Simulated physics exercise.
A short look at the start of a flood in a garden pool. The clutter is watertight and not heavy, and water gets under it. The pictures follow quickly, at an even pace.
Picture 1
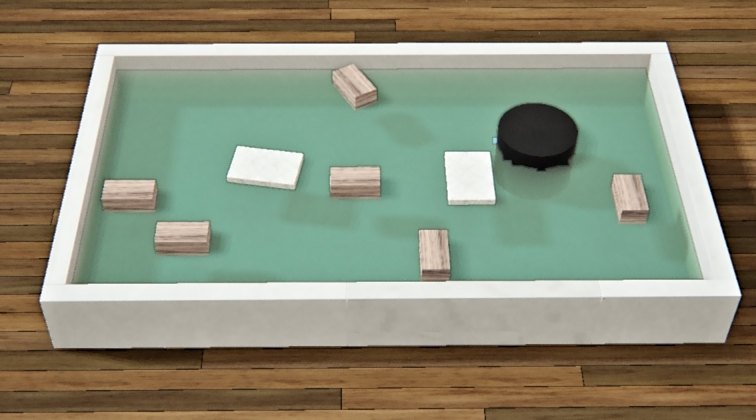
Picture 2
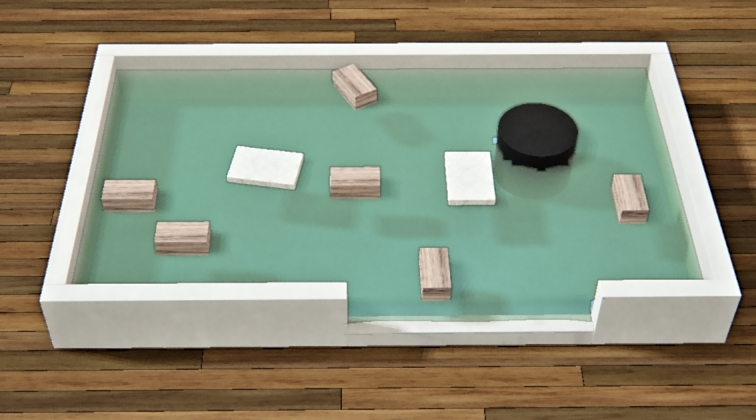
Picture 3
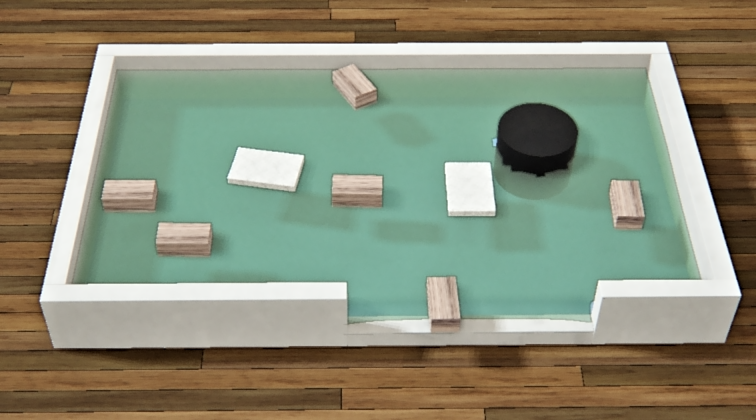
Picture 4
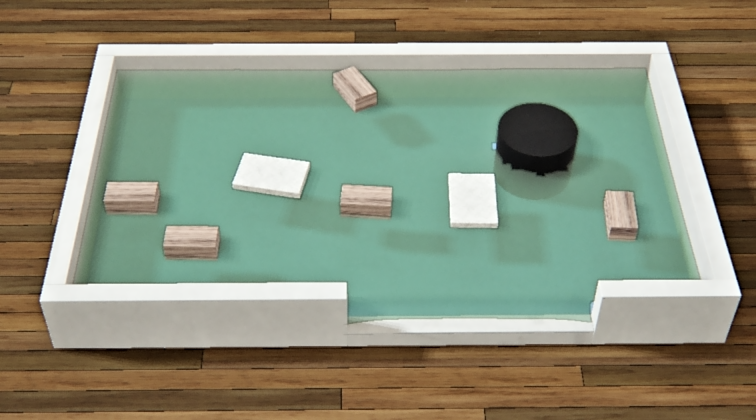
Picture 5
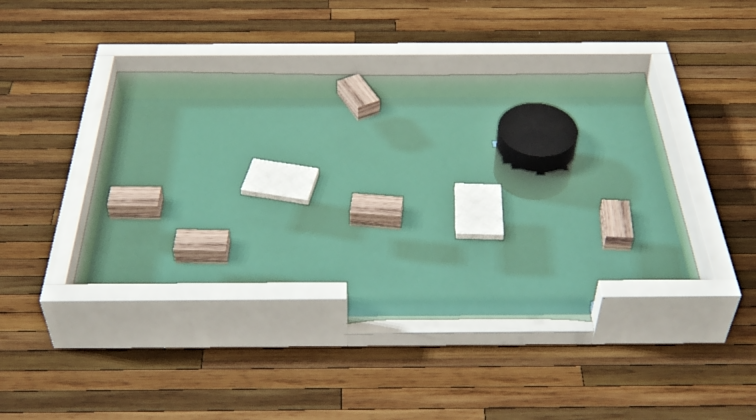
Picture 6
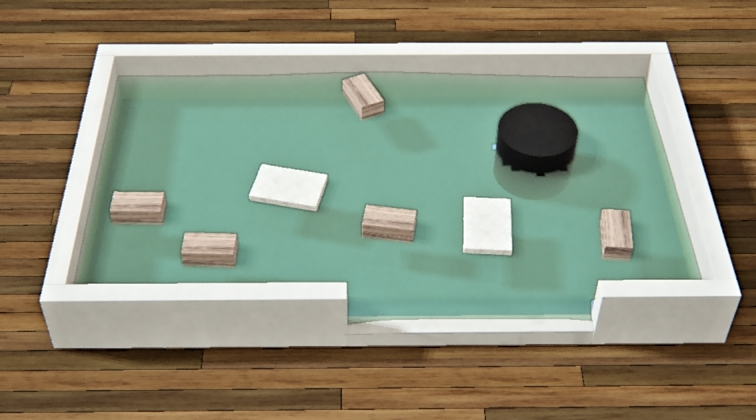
A wooden block drifted out of sight through a gap that opened in the pool's front wall, then the other wooden blocks and two white slabs drifted slightly forward while the black disc stayed put.
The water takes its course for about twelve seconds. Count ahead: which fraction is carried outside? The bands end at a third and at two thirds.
That comes to two thirds or more.
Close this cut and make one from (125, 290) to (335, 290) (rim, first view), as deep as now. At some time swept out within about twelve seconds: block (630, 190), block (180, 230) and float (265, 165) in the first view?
One after the other: Stays, gone, yes.
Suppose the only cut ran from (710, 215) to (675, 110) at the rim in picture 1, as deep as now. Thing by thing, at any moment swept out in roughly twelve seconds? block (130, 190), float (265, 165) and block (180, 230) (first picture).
In that order: Still in, kept in, stays.
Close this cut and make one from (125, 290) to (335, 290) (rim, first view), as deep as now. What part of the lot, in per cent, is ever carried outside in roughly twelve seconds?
I make it 60 per cent.
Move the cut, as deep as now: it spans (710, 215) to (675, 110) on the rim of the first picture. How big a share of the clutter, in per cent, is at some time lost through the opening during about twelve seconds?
Some 40 per cent.
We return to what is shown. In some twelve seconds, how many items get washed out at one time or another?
It comes to 6.
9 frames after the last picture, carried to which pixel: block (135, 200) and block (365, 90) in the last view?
Around (157, 218) and (381, 111).
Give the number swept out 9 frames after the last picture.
4 of them.
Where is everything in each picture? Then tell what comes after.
A float at (470, 175) floats; a block at (355, 176) floats; 0 of 8 have shifted, in the first picture.
A float at (470, 175), afloat; a block at (355, 176), afloat; 1 of 8 have shifted, in the second picture.
A float at (470, 186) floats, close to its start; a block at (357, 185) floats, close to its start; 2 of 8 have shifted, in the third picture.
A float at (473, 198) floats, close to its start; a block at (366, 195) floats, close to its start; 6 of 8 have shifted, in the fourth picture.
A float at (479, 208), afloat, close to its start; a block at (377, 205), afloat, close to its start; 7 of 8 have shifted, in the fifth picture.
A float at (488, 223) floats, a stride from its start; a block at (390, 217), afloat, a stride from its start; 8 of 8 have shifted, in the sixth picture.
A moment on, 1 of 8 are out; 7 afloat.
Next, 4 of 8 are out; 4 afloat.
Later, 4 of 8 are out; 4 afloat.
In the end, 6 of 8 are out; 2 afloat.
